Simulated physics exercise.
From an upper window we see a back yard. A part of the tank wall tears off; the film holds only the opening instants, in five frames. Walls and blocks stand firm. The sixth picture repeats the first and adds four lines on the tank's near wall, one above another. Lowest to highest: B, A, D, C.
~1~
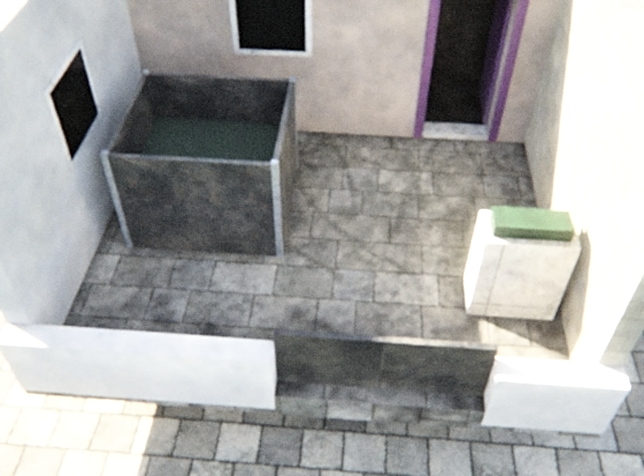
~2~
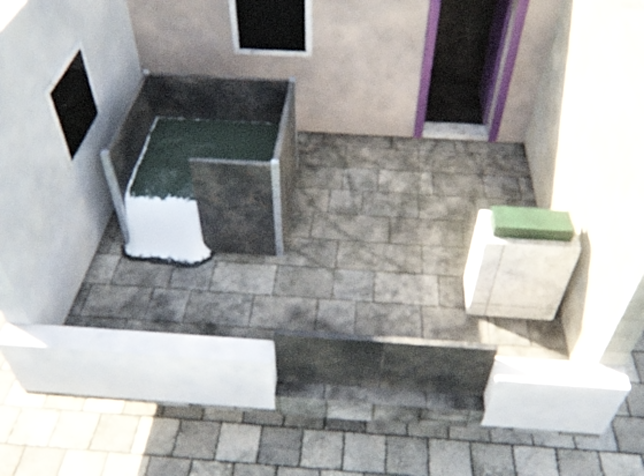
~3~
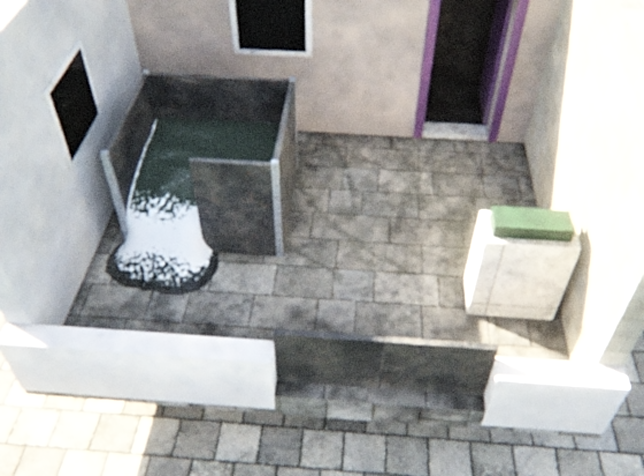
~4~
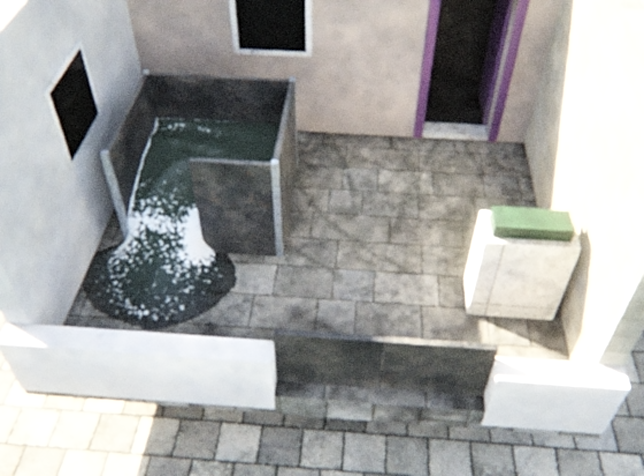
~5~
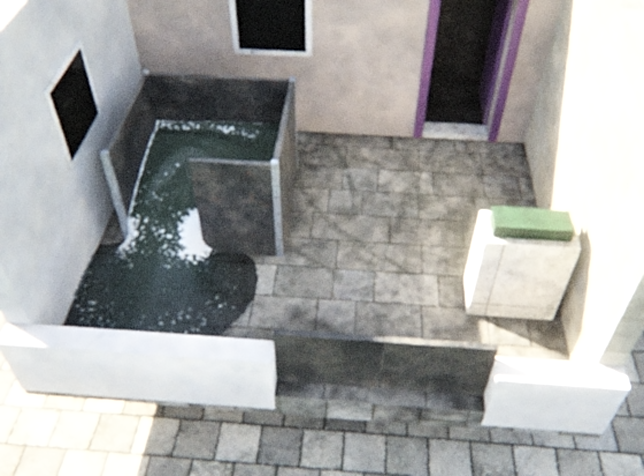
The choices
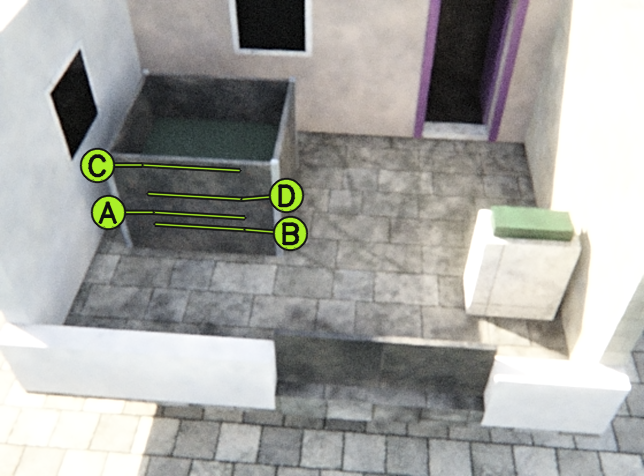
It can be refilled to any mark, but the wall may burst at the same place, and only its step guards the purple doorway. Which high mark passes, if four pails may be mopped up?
A.
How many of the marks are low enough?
Two of the four.
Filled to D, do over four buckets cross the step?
Yes.
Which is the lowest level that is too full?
The answer is D.
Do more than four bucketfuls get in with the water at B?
No.
In lime, A at (198, 215); B at (200, 226); C at (190, 167); D at (195, 196); from the bottom up B, A, D, C.
With A, a bucket or two gets in.
With B, nothing gets over.
With C, dozens of bucketfuls pour in.
With D, about 11 bucketfuls get in.
